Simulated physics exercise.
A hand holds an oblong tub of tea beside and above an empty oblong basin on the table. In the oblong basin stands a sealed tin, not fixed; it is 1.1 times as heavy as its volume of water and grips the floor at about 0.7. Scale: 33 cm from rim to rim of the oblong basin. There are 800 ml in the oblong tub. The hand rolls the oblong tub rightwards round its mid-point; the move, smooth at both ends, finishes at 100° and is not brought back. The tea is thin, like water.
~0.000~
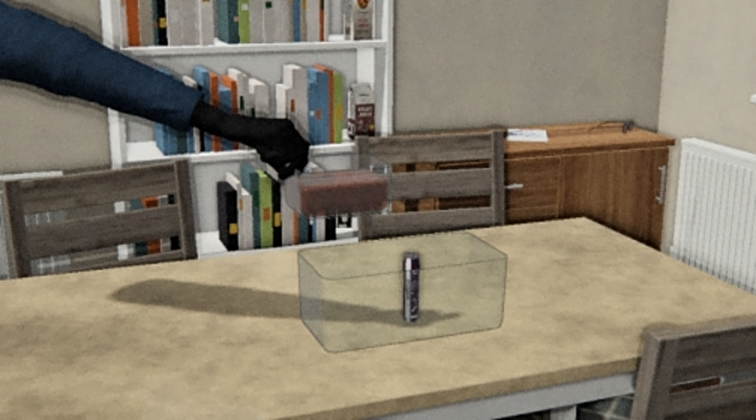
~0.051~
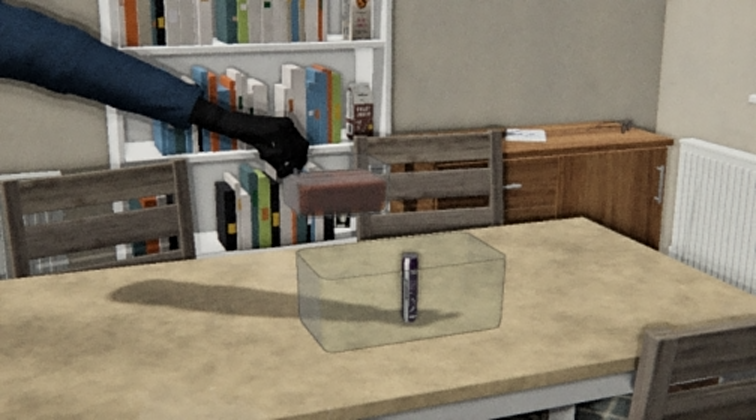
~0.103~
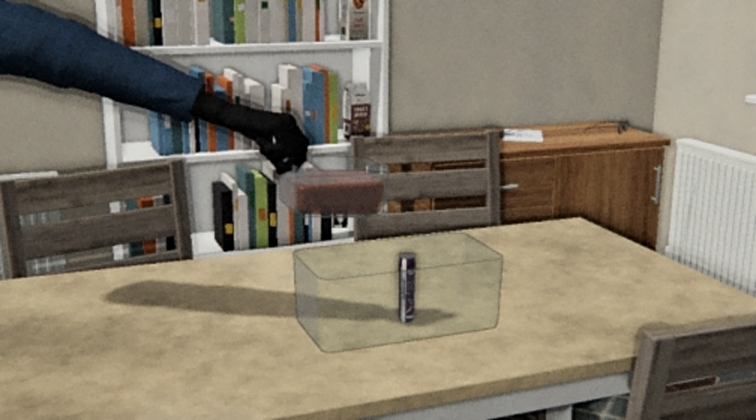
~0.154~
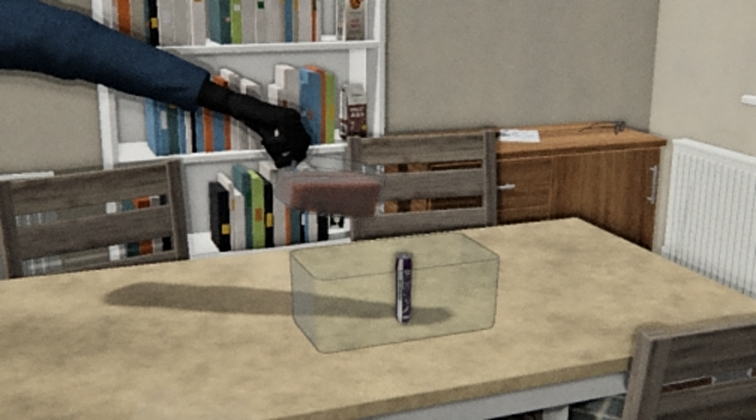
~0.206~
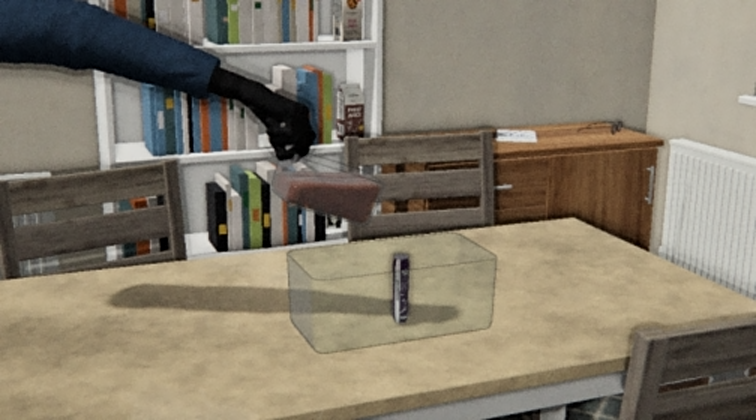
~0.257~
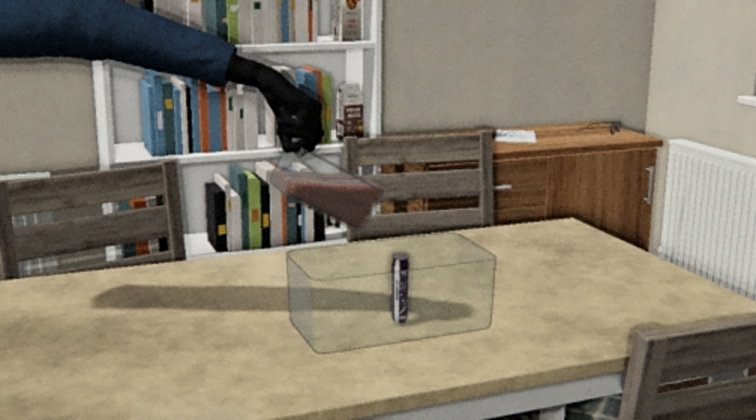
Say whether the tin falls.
It stays up.
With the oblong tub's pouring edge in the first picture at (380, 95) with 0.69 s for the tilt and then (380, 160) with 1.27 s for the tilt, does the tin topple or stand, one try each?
First it keeps standing; then it remains upright.
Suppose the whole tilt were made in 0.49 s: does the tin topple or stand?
The tin falls.
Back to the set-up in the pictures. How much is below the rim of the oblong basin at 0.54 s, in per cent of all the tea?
About 34 per cent.
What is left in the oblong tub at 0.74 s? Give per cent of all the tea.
Some 8 per cent.
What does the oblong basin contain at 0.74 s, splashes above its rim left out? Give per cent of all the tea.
Some 88 per cent.
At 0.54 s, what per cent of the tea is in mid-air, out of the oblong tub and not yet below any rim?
Some 40 per cent.
By 0.54 s the tilt is 88° and 26 per cent is still to pour; the tin stands where it began.
By 0.74 s the tilt is 100° and 8 per cent is still to pour; the tin stands where it began.
By 0.96 s the tilt is 100° and 1 per cent is still to pour; the tin stands where it began.
By 1.19 s the tilt is 100° and 0 per cent is still to pour; the tin stands where it began.
At rest the tin stands where it began.
